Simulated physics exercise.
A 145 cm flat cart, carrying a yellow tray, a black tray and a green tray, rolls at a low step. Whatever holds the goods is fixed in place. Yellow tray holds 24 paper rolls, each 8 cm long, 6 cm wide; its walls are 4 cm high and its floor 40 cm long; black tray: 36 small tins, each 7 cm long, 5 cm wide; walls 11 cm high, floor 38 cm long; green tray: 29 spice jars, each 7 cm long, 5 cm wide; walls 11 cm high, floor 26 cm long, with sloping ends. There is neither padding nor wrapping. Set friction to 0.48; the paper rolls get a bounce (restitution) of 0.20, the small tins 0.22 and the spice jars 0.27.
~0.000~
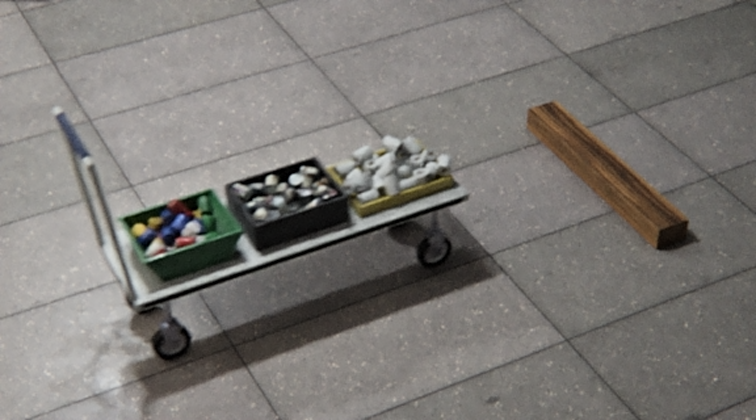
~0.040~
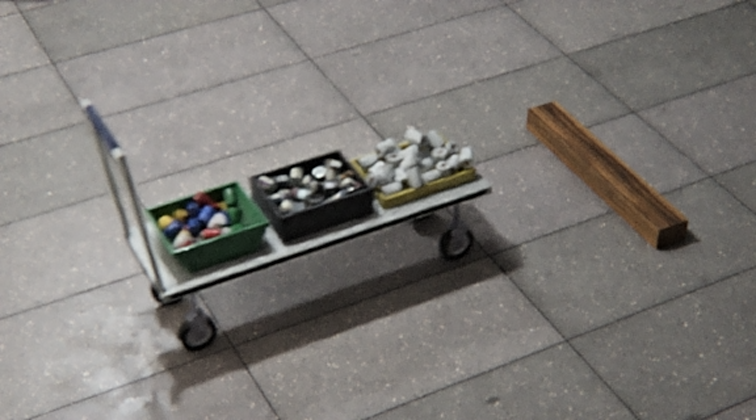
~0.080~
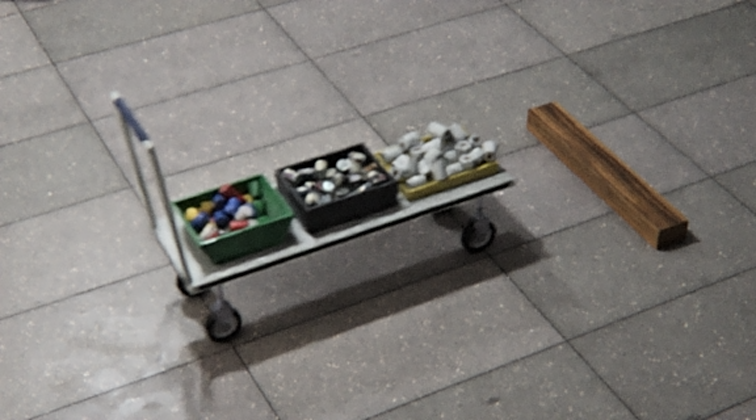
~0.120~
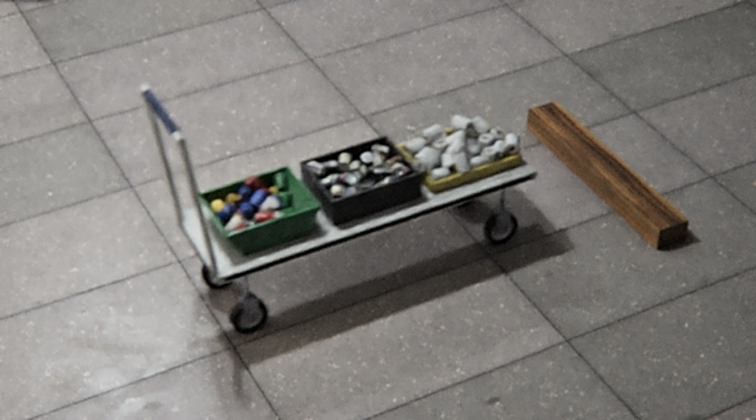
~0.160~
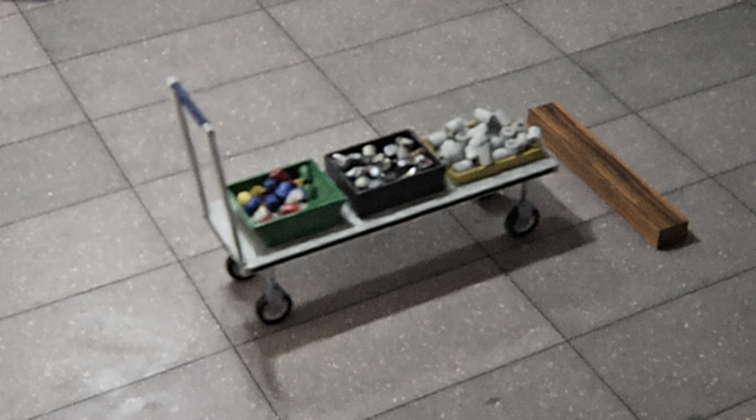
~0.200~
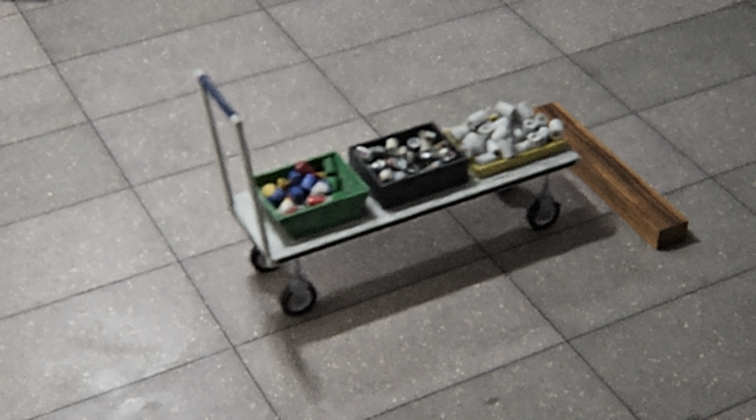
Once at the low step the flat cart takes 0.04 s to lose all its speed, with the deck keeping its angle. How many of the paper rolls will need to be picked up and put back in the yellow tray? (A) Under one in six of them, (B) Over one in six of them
(B) Over one in six of them.
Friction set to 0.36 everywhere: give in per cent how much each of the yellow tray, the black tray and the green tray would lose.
Yellow tray 30%, black tray 0%, green tray 10%.
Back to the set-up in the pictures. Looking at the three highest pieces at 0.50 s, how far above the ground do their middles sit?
Close to 70 cm up.
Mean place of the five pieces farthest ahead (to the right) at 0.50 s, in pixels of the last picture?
I'd put them at about (640, 93).
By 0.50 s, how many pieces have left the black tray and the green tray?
Roughly - black tray: 2; green tray: 3.
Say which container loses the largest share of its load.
It is the yellow tray.
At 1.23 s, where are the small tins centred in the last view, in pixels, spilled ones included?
In the last view, the centre sits near (469, 146).
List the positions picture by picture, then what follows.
In the first picture (each is followed by its nearest rim corner in this view), yellow tray, (362, 206); green tray, (146, 261); 82 cm short of the stop; none out.
Yellow tray, (386, 198); green tray, (174, 252); 71 cm short of the stop, in the second picture.
Yellow tray, (410, 191); green tray, (201, 243); 60 cm short of the stop, in the third picture.
Yellow tray, (434, 183); green tray, (228, 235); 49 cm short of the stop, in the fourth picture.
Yellow tray, (458, 175); green tray, (255, 226); 38 cm short of the stop, in the fifth picture.
Yellow tray, (480, 168); green tray, (281, 218); 27 cm short of the stop; none out, in the sixth picture.
After 0.28 s, the wheels strike.
After 0.38 s, yellow tray 21 in, 3 out, black tray 35 in, 1 out and green tray 29 in, 0 out.
After 0.50 s, yellow tray 19 in, 5 out, black tray 34 in, 2 out and green tray 26 in, 3 out.
After 0.73 s, yellow tray 17 in, 7 out, black tray 33 in, 3 out and green tray 23 in, 6 out.
Final count (at 1.23 s), yellow tray 16 in, 8 out, black tray 33 in, 3 out and green tray 24 in, 5 out. Asked share, 8 of 24, 33 per cent.
